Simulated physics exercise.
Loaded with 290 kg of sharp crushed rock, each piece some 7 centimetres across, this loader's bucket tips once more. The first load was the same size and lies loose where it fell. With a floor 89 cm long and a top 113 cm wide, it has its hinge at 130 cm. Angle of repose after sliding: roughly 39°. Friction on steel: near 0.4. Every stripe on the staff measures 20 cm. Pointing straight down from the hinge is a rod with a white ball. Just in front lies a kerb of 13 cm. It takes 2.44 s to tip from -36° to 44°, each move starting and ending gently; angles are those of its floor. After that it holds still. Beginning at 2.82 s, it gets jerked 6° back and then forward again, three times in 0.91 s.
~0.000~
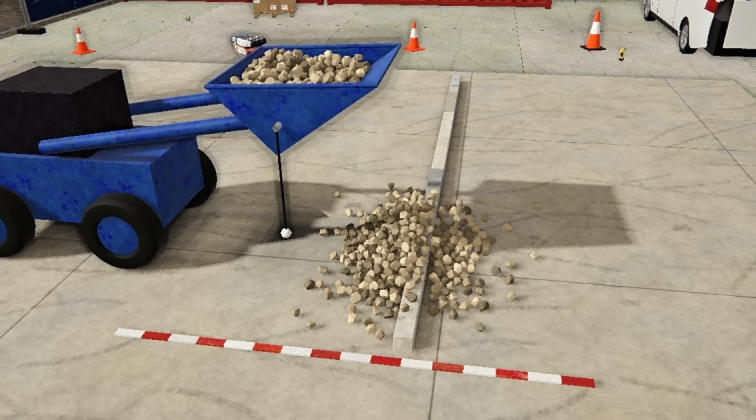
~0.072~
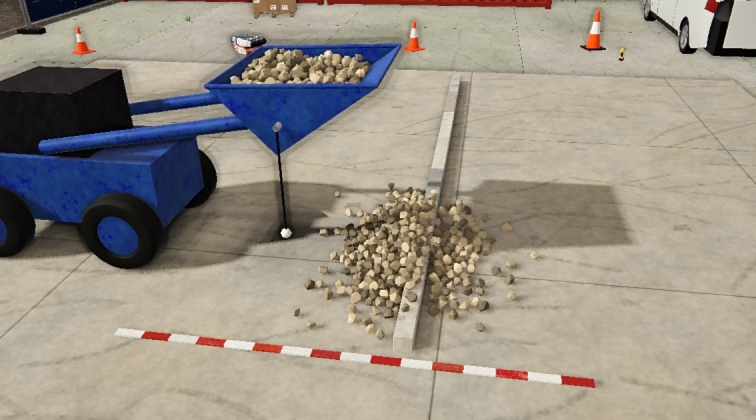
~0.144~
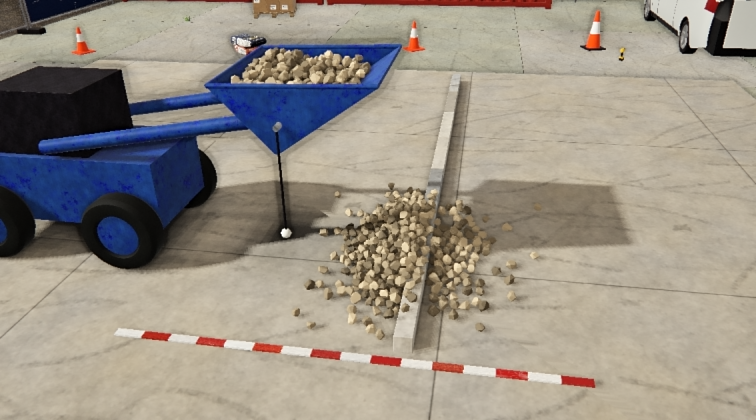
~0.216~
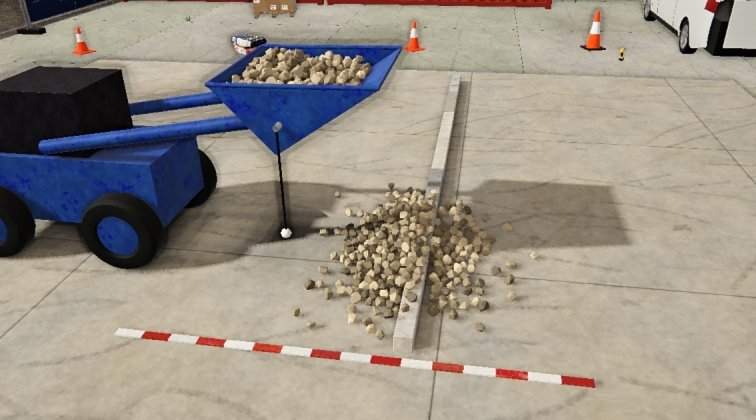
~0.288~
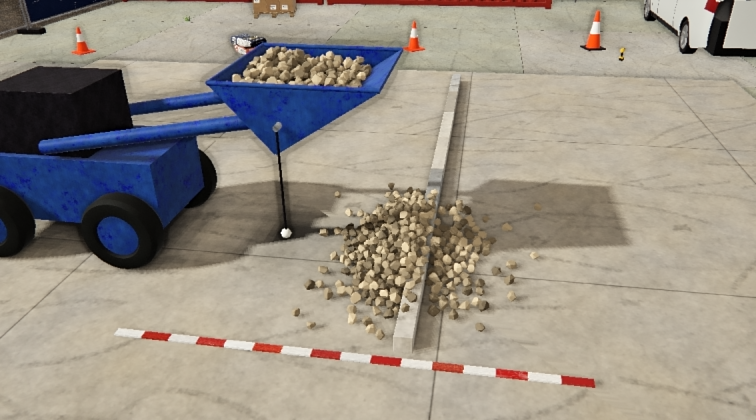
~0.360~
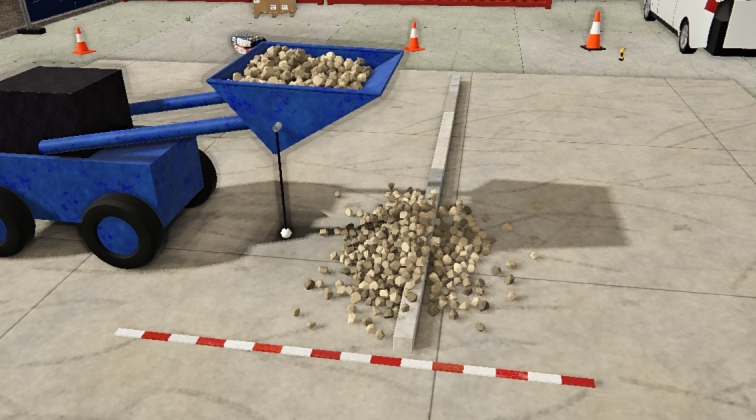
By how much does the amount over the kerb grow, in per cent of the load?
About 33 per cent.
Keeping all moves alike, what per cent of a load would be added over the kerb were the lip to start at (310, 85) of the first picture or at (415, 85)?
Roughly 0 and 85 percent, in that order.
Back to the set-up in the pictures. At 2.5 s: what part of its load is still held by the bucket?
I'd say about 10 per cent.
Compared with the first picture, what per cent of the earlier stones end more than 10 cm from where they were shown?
The answer is about 10 per cent.
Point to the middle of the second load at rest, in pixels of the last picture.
(400, 237).
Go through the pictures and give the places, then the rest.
The bucket is at -36°, its lip at (377, 85); the top of the load is at (280, 59). The earlier load is highest near (409, 224), 28 cm above ground level, 80 % on this side of the kerb, 20 % over the kerb, in the first picture.
Lip at (378, 86), floor tilted -36°, highest stones at (280, 59); the stones move at 0.0 m/s on average, in the second picture.
The bucket is at -35°, its lip at (378, 87); the top of the load is at (281, 58); the stones move at 0.0 m/s on average, in the third picture.
The bucket is at -34°, its lip at (379, 89); the top of the load is at (280, 57); the stones move at 0.1 m/s on average, in the fourth picture.
Lip at (380, 91), floor tilted -33°, highest stones at (278, 56); the stones move at 0.1 m/s on average, in the fifth picture.
Lip at (381, 94), floor tilted -31°, highest stones at (279, 55); the stones move at 0.1 m/s on average, in the sixth picture.
After 1.8 s the floor is at 32°; in per cent of one load, 99 in the bucket, 81 on this side of the kerb, 20 over the kerb; the foremost stones are at (513, 253).
After 2.5 s the floor is at 44°; in per cent of one load, 11 in the bucket, 155 on this side of the kerb, 34 over the kerb; the foremost stones are at (513, 253).
After 4.2 s the floor is at 44°; in per cent of one load, 0 in the bucket, 148 on this side of the kerb, 52 over the kerb; the foremost stones are at (539, 249).
After 6.8 s the floor is at 44°; in per cent of one load, 0 in the bucket, 148 on this side of the kerb, 52 over the kerb; the foremost stones are at (539, 249). Net gain over the kerb, 33.
